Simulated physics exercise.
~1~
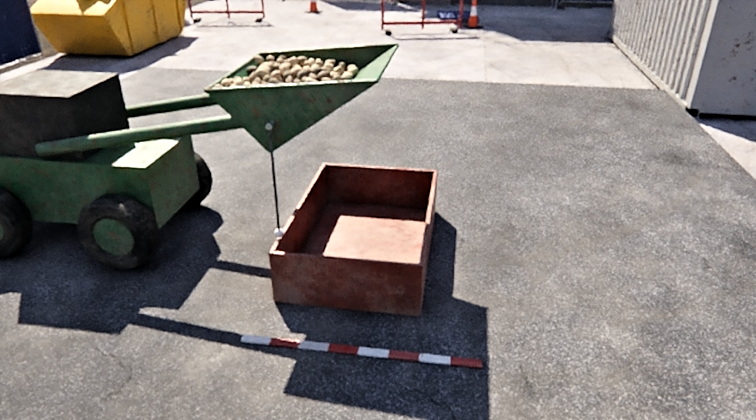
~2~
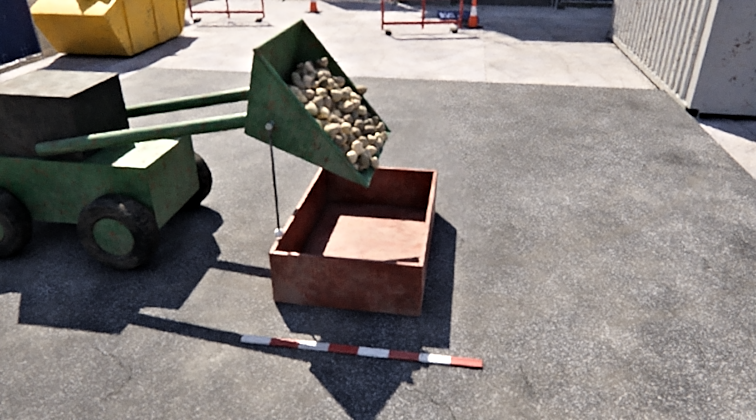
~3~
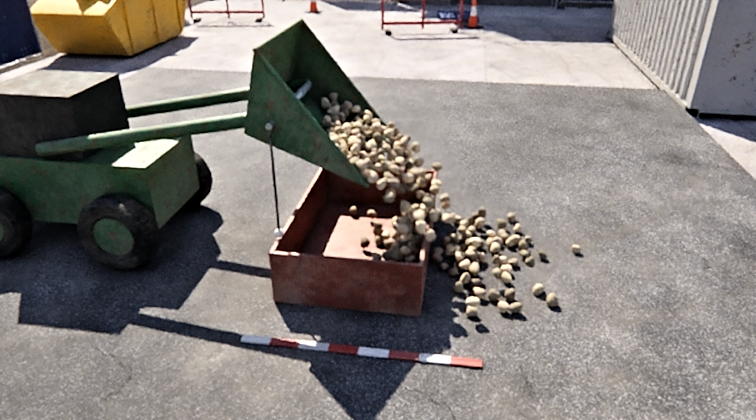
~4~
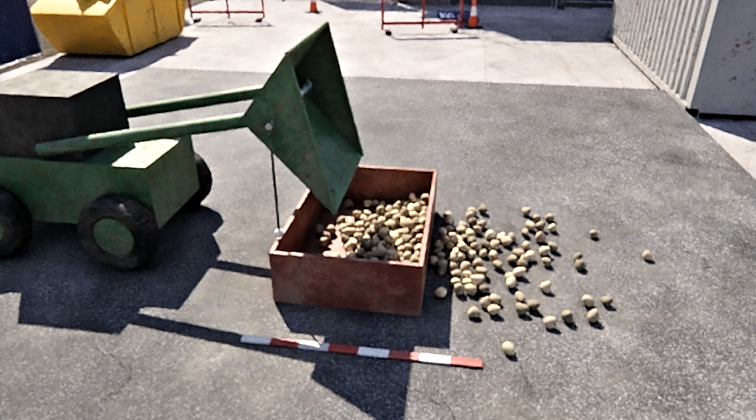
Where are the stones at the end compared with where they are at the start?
At the start the stones are all up in the loader's green bucket. By the end they are lower and further right, with most in the red bin and the rest scattered on the ground to its right.
